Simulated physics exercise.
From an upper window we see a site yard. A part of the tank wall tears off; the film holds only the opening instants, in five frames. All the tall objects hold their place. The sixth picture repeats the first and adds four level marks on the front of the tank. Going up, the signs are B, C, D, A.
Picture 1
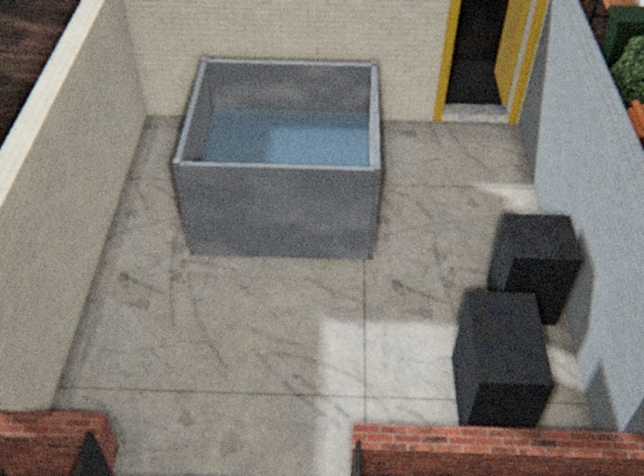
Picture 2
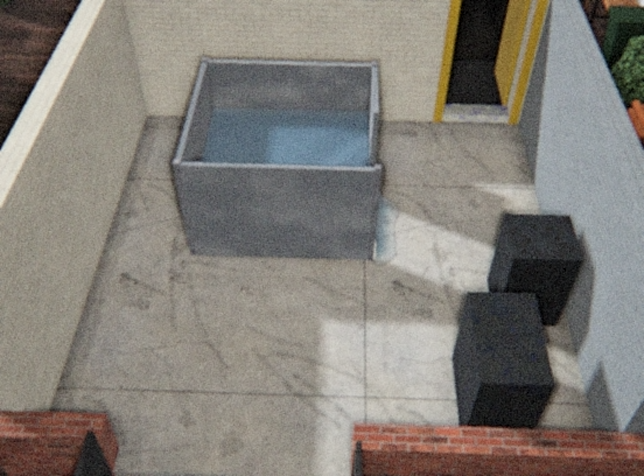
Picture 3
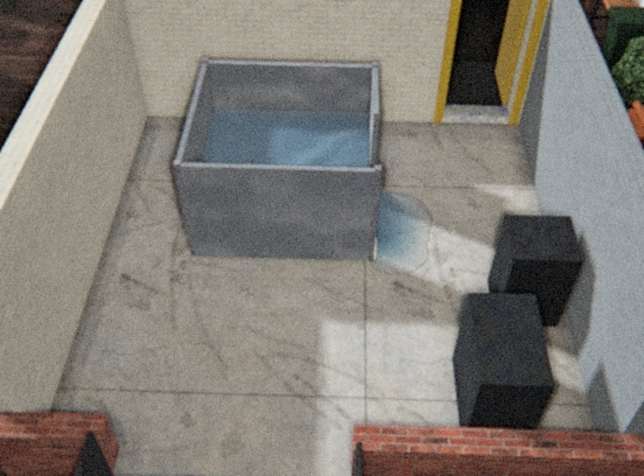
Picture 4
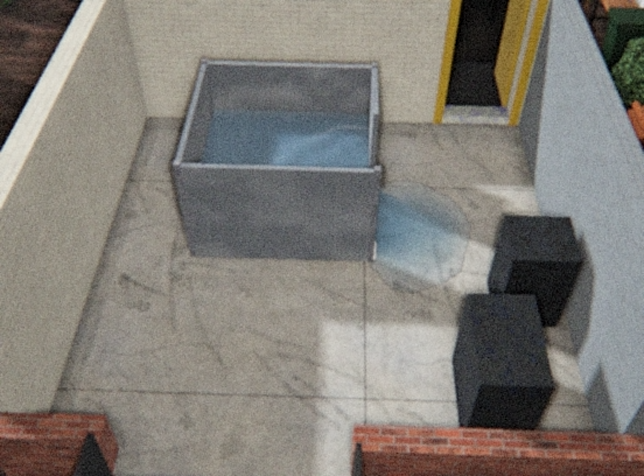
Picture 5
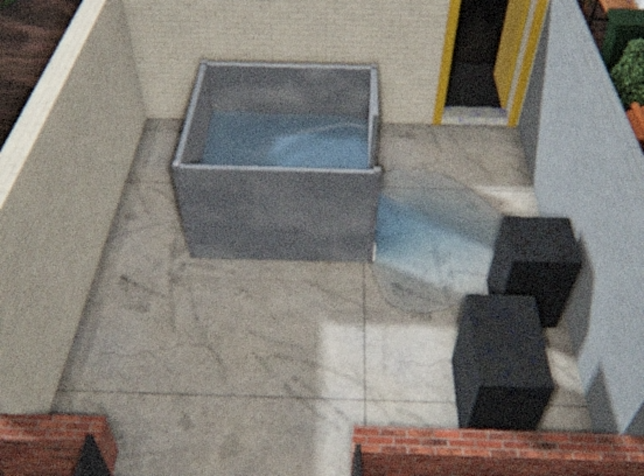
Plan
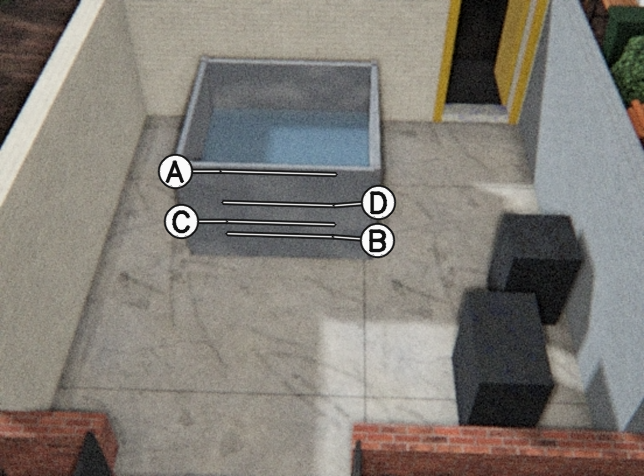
We see a walled yard with a grey tank of still water near two dark blocks; an opening appears on the tank's right side, and water flows out, spreading rightward in a widening sheet across the pale ground.
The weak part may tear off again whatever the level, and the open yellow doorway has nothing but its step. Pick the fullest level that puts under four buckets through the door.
Go for B.
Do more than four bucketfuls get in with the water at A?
Yes, that goes wrong.
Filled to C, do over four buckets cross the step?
Yes.
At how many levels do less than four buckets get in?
One of them.
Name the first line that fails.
C it is.
On the marked copy, A at (277, 172); B at (280, 235); C at (280, 222); D at (279, 204); from the bottom up B, C, D, A.
With A, dozens of bucketfuls pour in.
With B, a bucket or two gets in.
With C, about 10 bucketfuls get in.
With D, dozens of bucketfuls pour in.
